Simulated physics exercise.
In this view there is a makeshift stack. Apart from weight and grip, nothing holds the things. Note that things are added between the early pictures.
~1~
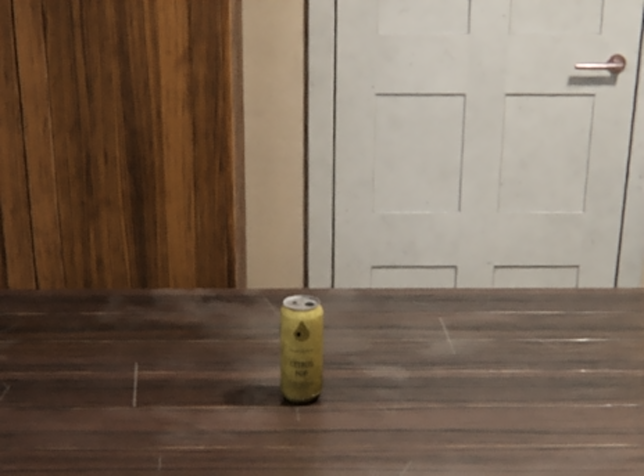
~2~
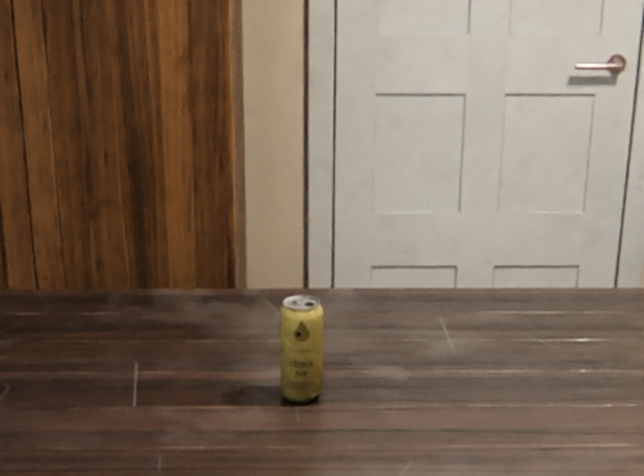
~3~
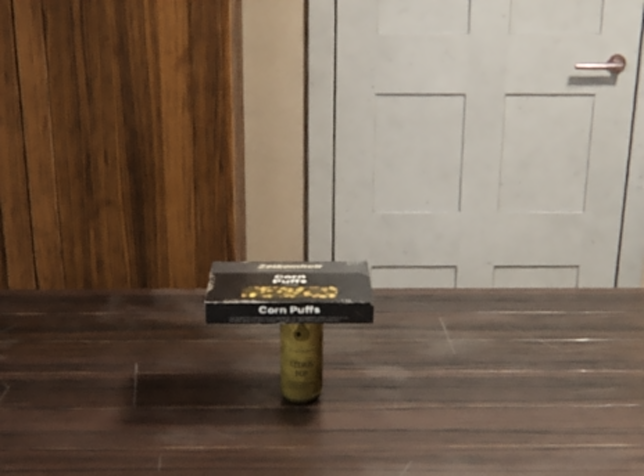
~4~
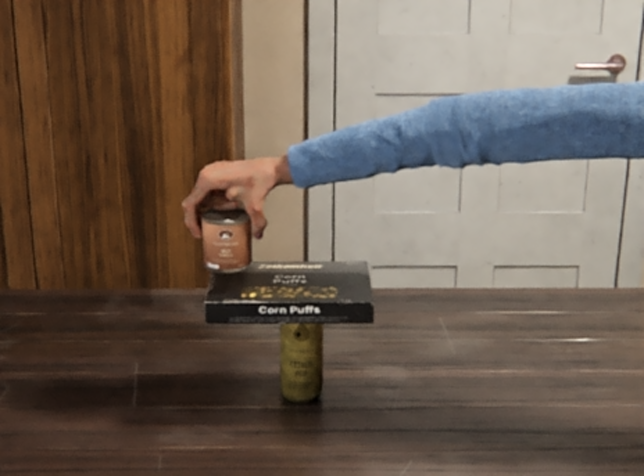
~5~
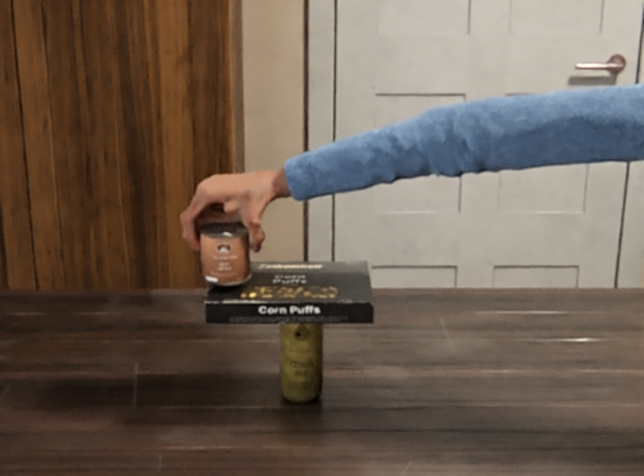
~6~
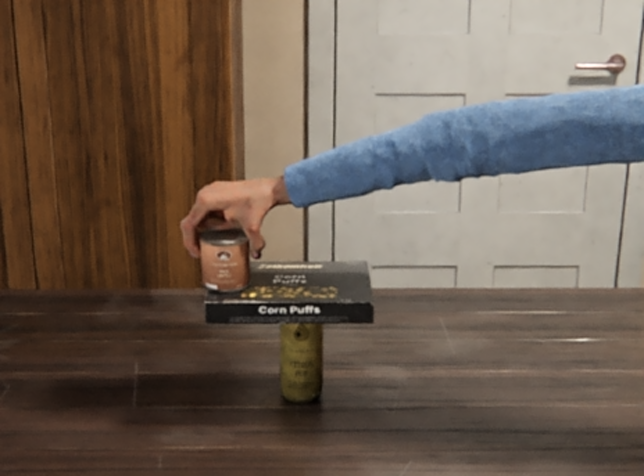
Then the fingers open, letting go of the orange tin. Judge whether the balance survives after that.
Something drops or tips.
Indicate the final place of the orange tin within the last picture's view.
I'd say around (91, 386) in the last view.
Then, 0.40 s past the last view, orange tin now fallen; black packet rocked 61° from its first pose.
Then, 0.50 s past the last view, black packet now fallen.
Then, 0.70 s past the last view, things are still on the move.
Finally, fallen, orange tin and black packet; yellow can still in place. Final places as the last picture's camera would see them, orange tin near (91, 386). The stack loses its balance.
